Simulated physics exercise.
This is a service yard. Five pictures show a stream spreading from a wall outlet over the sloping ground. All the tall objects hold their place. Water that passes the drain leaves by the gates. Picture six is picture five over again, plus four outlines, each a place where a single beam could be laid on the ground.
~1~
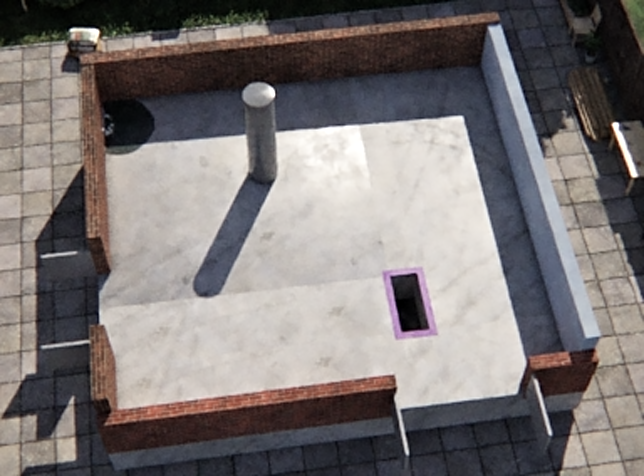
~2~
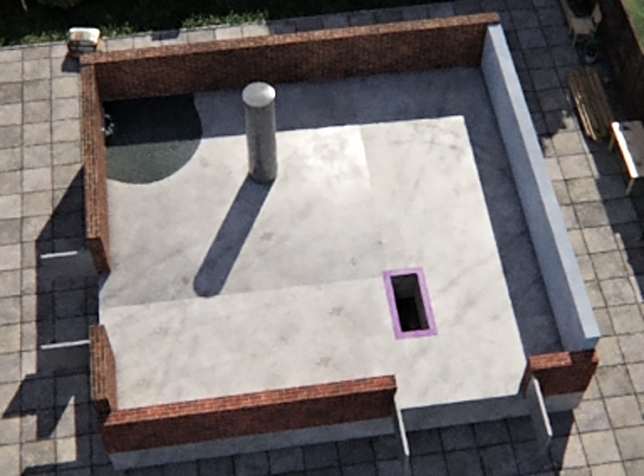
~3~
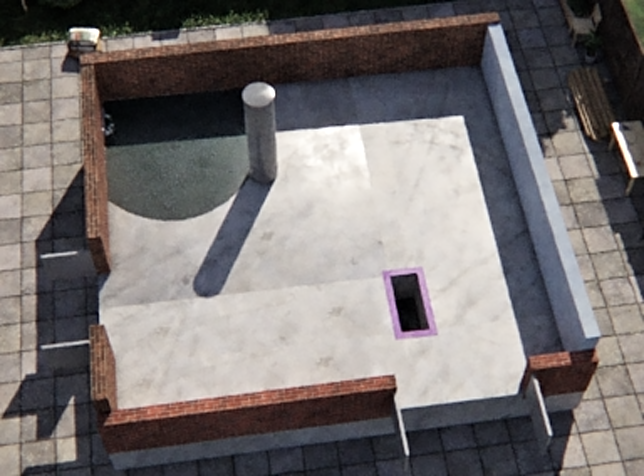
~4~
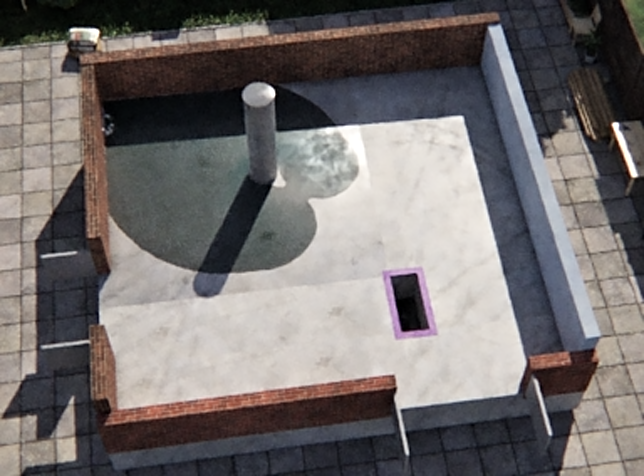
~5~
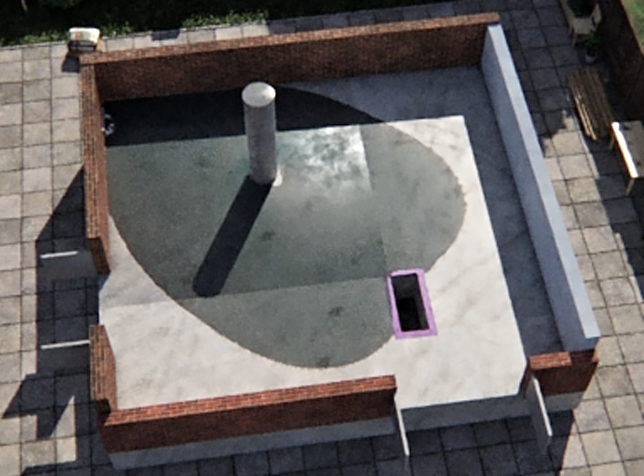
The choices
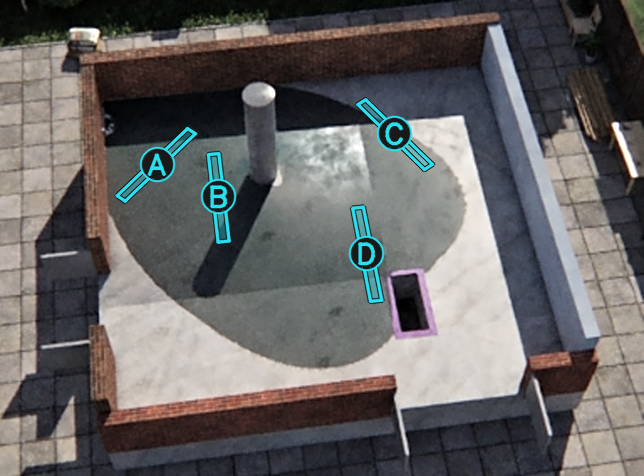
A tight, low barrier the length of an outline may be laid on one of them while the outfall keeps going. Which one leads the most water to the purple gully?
Go for C.
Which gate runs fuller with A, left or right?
The right gate.
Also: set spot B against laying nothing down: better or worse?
Worse.
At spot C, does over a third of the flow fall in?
No.
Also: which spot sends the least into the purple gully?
The answer is D.
In cyan, A from (121, 198) to (191, 131); B from (223, 241) to (213, 154); C from (361, 102) to (428, 166); D from (376, 300) to (357, 207).
Choosing A, about 16 % of the stream goes into the purple gully, about 84 % out by the gates.
Choosing B, about 15 % of the stream goes into the purple gully, about 85 % out by the gates.
Choosing C, about 24 % of the stream goes into the purple gully, about 75 % out by the gates.
Choosing D, about 6 % of the stream goes into the purple gully, about 93 % out by the gates.
